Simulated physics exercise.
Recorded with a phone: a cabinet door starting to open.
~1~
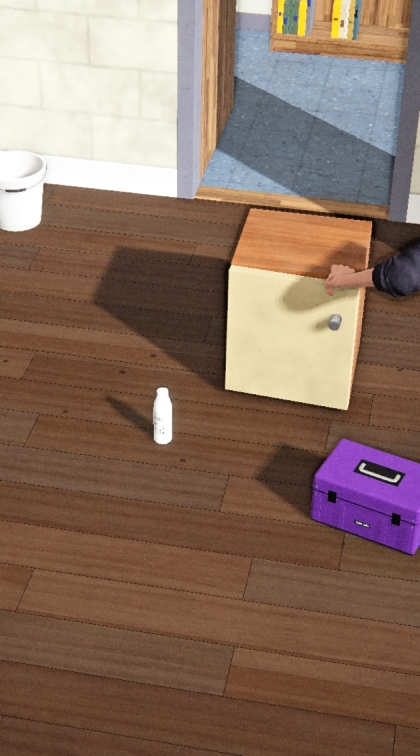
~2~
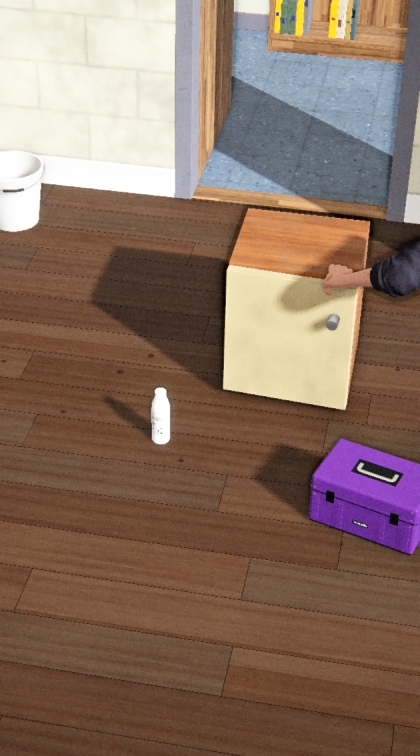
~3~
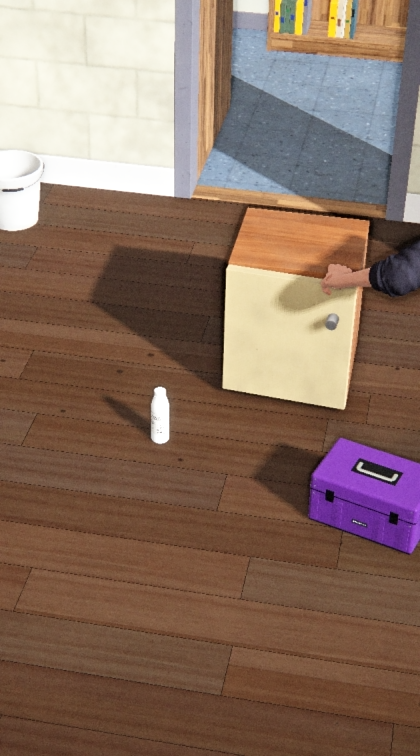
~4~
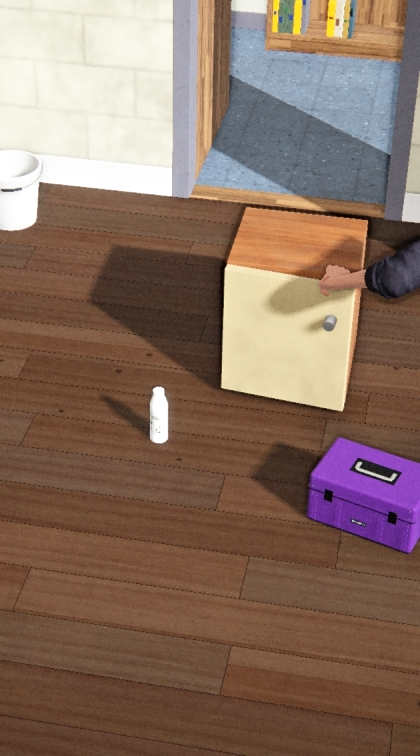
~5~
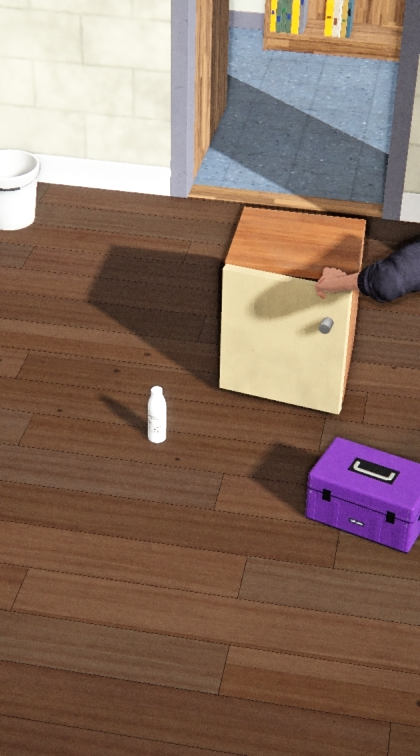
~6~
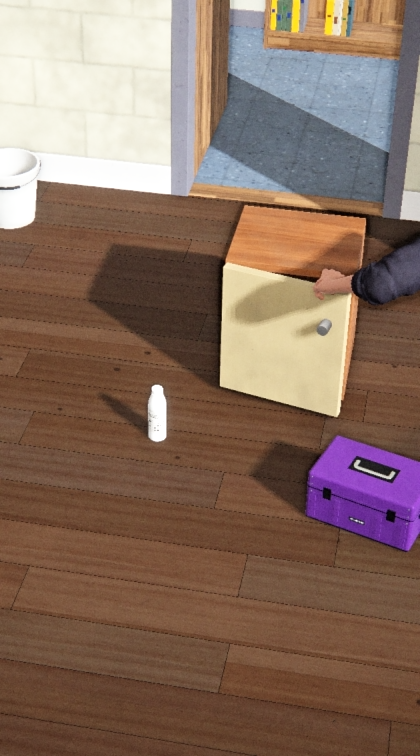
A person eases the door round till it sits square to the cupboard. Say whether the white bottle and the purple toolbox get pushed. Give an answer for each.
In the end the white bottle stays untouched and the purple toolbox stays untouched.
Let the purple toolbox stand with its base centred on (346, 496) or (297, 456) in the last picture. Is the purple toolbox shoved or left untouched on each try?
Going in order, it avoids any hit and then is bumped.
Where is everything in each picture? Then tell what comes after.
The first picture shows door 4° open; white bottle (163, 415); purple toolbox (377, 496); door (289, 343).
The second picture shows door 4° open; purple toolbox (375, 495); door (287, 343).
The third picture shows door 4° open; white bottle (160, 415); door (286, 342).
The fourth picture shows door 6° open; purple toolbox (373, 494); door (284, 343).
The fifth picture shows door 9° open; white bottle (157, 414); door (281, 344).
The sixth picture shows door 12° open; white bottle (157, 413); purple toolbox (371, 492); door (280, 345).
Then, 0.72 s later than the last frame, door 42° open; white bottle at rest near (157, 413); purple toolbox at rest near (371, 492).
Then, 1.56 s later than the last frame, door 77° open; white bottle at rest near (157, 413); purple toolbox at rest near (371, 492).
When it is over, the white bottle remains where it is, near (157, 413); the purple toolbox remains where it is, near (371, 492).
